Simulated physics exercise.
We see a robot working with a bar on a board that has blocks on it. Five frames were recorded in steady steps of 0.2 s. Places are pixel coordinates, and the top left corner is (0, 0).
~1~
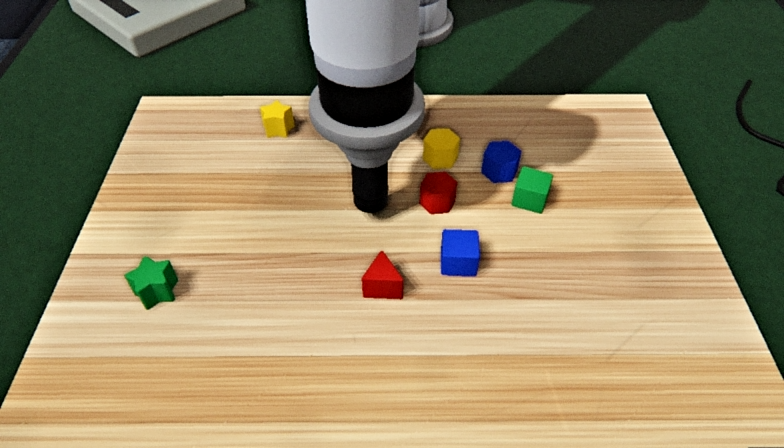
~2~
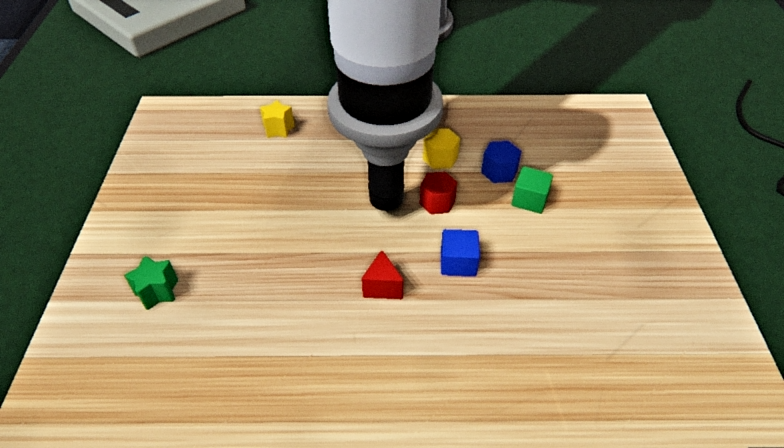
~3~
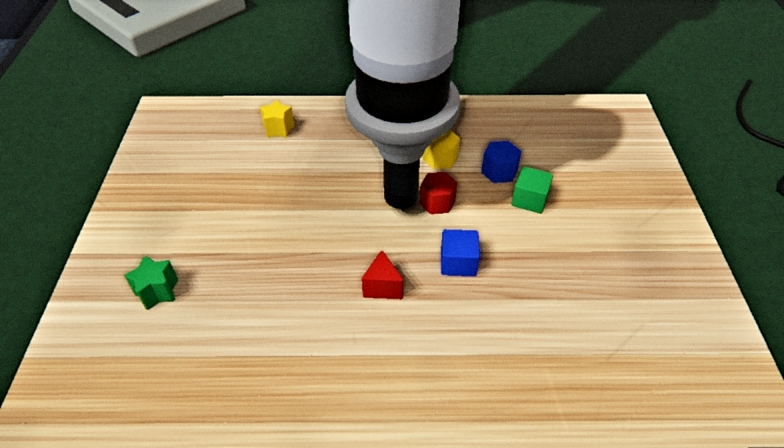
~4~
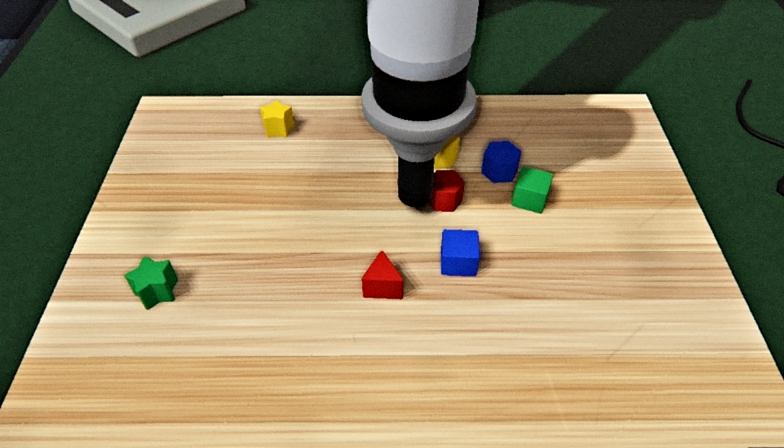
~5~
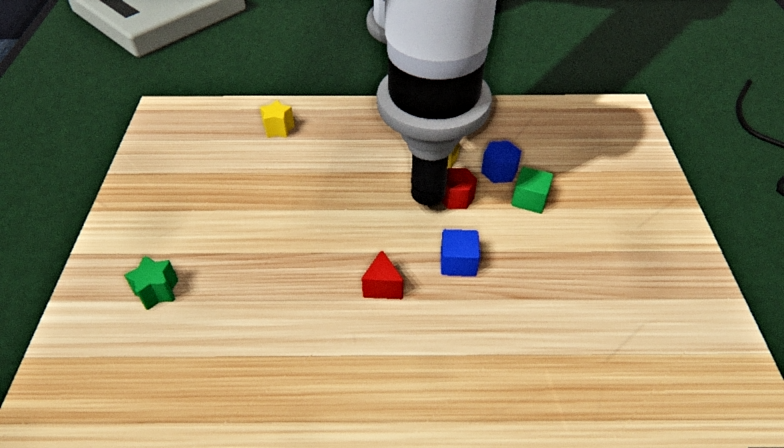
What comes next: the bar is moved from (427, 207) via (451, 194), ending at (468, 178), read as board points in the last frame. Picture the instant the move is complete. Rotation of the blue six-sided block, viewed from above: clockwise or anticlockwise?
It twists anticlockwise.
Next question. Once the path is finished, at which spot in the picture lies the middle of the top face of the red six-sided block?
My estimate: (501, 168).
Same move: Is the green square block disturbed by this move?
It is not moved.
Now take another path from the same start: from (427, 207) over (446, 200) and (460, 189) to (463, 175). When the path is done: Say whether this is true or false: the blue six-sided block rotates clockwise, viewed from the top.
Answer: False.
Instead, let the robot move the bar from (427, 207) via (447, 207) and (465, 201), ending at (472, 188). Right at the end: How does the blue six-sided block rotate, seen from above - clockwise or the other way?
Spin direction: Counter-clockwise.
The first path, step by step. Halfway along, bar at (452, 182); red six-sided block at (485, 170), turned 20° clockwise.
At the end, bar at (469, 165); yellow six-sided block still; red six-sided block at (501, 168), turned 45° clockwise; blue six-sided block at (514, 148), turned 25° anticlockwise; green square block still.
